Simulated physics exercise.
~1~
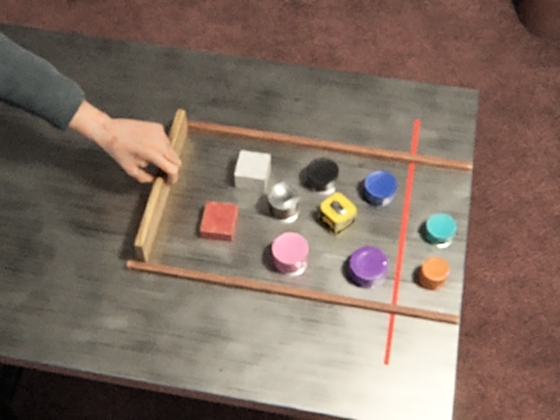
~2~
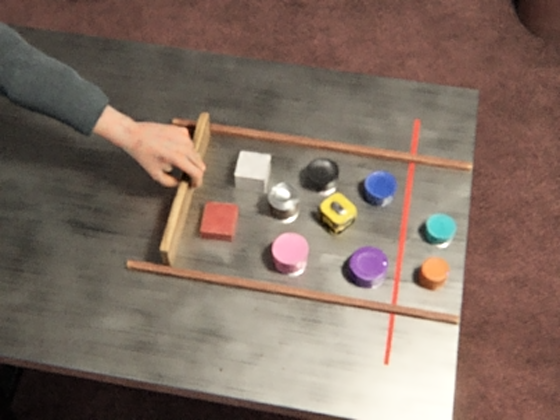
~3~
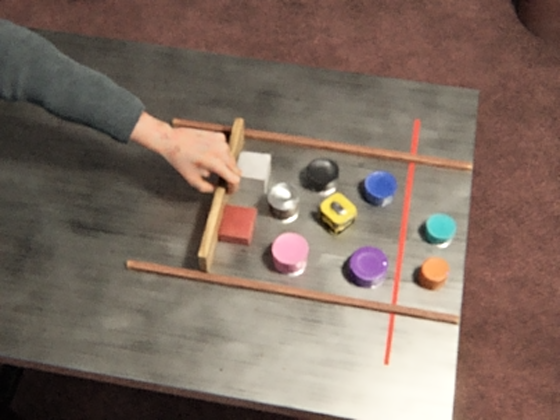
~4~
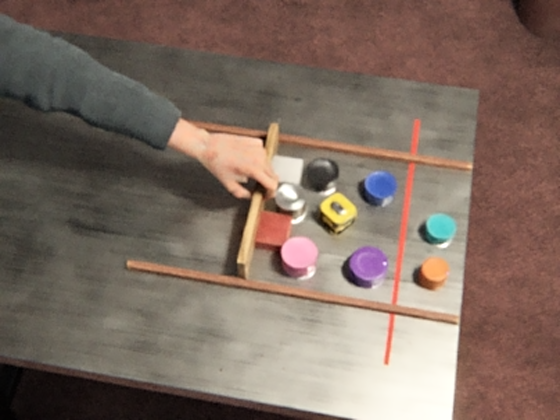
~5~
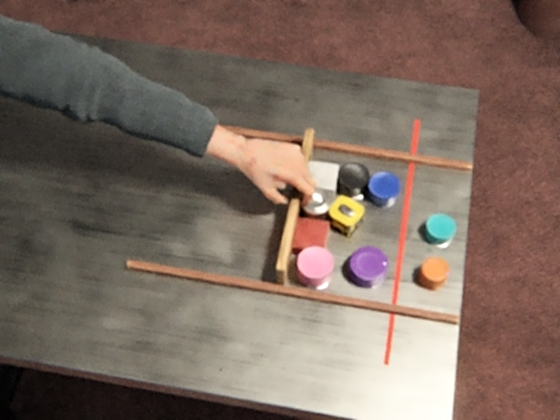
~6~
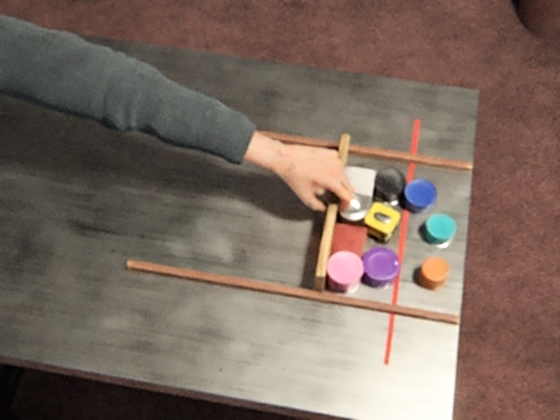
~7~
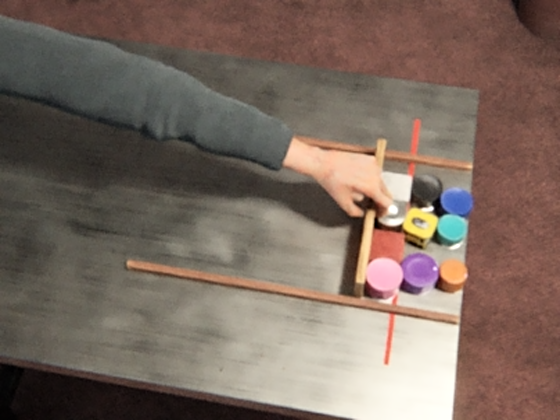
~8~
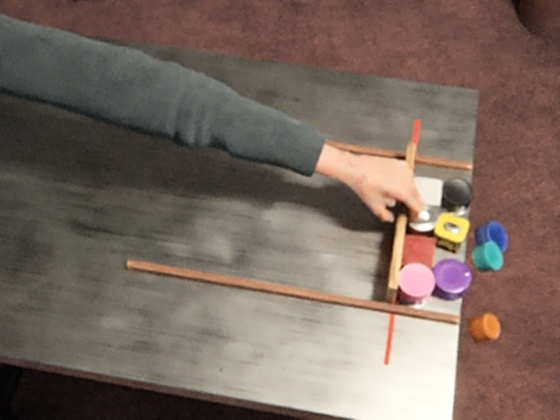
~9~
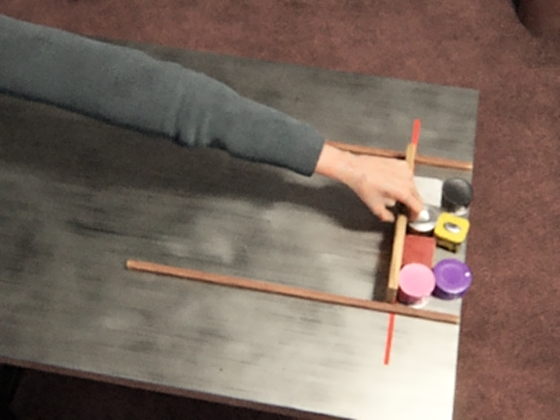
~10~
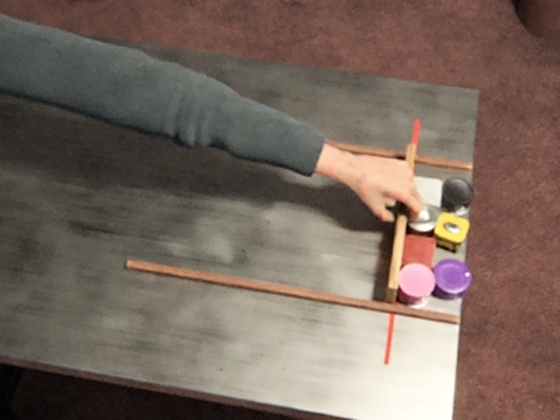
At first, a hand holds an upright wooden board at the left end of a channel between two wooden rails, with blocks, tubs and lids scattered ahead of it. The hand slides the board right, catching the red block and then the white one. More pieces bunch up as the push goes on, including the pink, yellow, purple and blue ones. The crowded group crosses the red tape, and the blue, turquoise and orange pieces tip off the table's right edge. The board stops at the tape, with the remaining pieces packed by the edge.
